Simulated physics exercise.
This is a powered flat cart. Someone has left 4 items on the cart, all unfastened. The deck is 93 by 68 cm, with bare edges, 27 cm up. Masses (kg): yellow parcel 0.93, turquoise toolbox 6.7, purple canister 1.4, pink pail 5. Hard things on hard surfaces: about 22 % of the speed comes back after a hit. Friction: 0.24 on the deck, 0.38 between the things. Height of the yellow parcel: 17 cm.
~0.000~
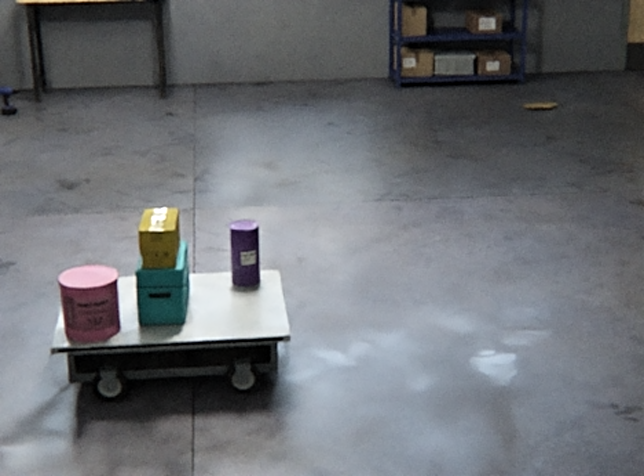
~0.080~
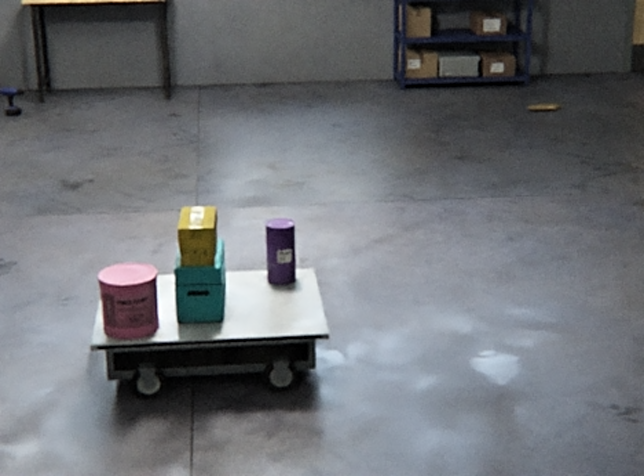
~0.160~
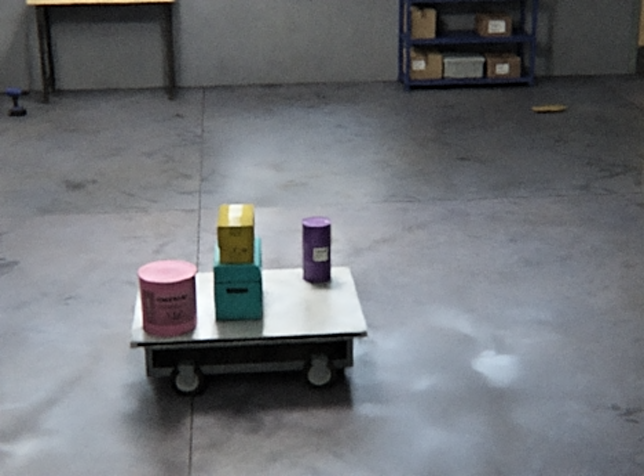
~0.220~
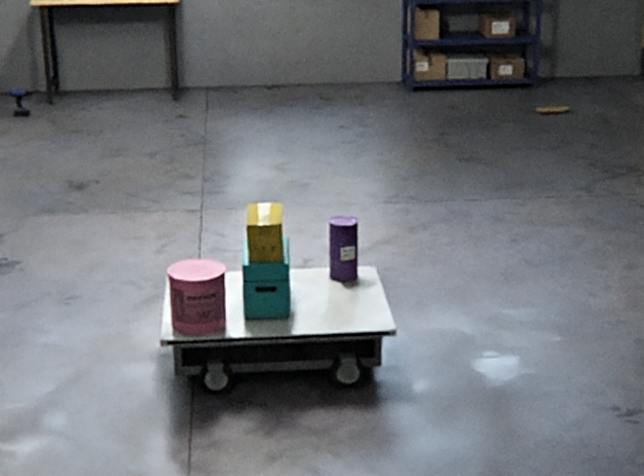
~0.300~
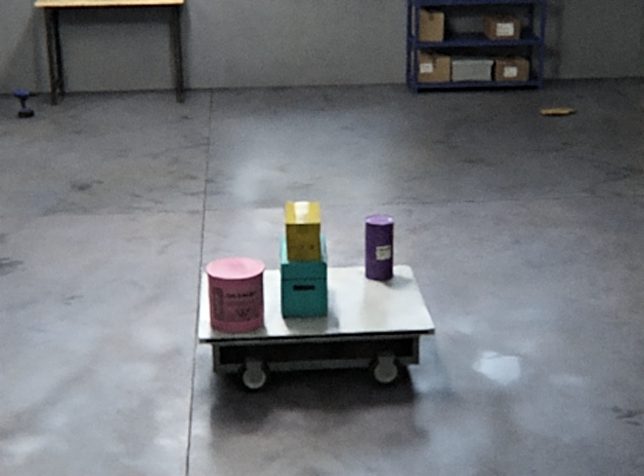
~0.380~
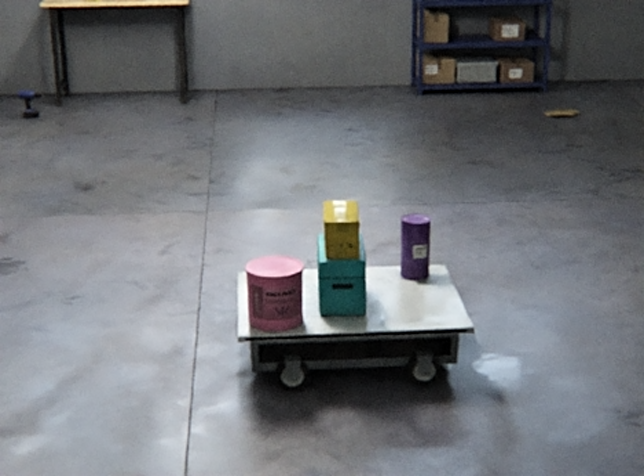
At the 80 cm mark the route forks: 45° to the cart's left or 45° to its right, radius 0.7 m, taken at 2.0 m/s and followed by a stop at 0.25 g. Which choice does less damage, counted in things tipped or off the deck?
Fewer things are lost with the right turn.
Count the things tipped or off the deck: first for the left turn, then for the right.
Left: 4; right: 3.
Turning left. Around 0.68 s, cart 136 cm along, turned 34°; yellow parcel shifted 18 cm near (480, 218); turquoise toolbox shifted 18 cm near (476, 262); purple canister shifted 40 cm.
Around 1.28 s, cart 231 cm along, turned 45°.
Around 1.68 s, cart 247 cm along, turned 45°, stopped.
Finally (2.1 s), off the deck, yellow parcel, turquoise toolbox, purple canister and pink pail.
Turning right instead, yellow parcel, turquoise toolbox and purple canister tipped over or off the deck, 3 of 4 in all.
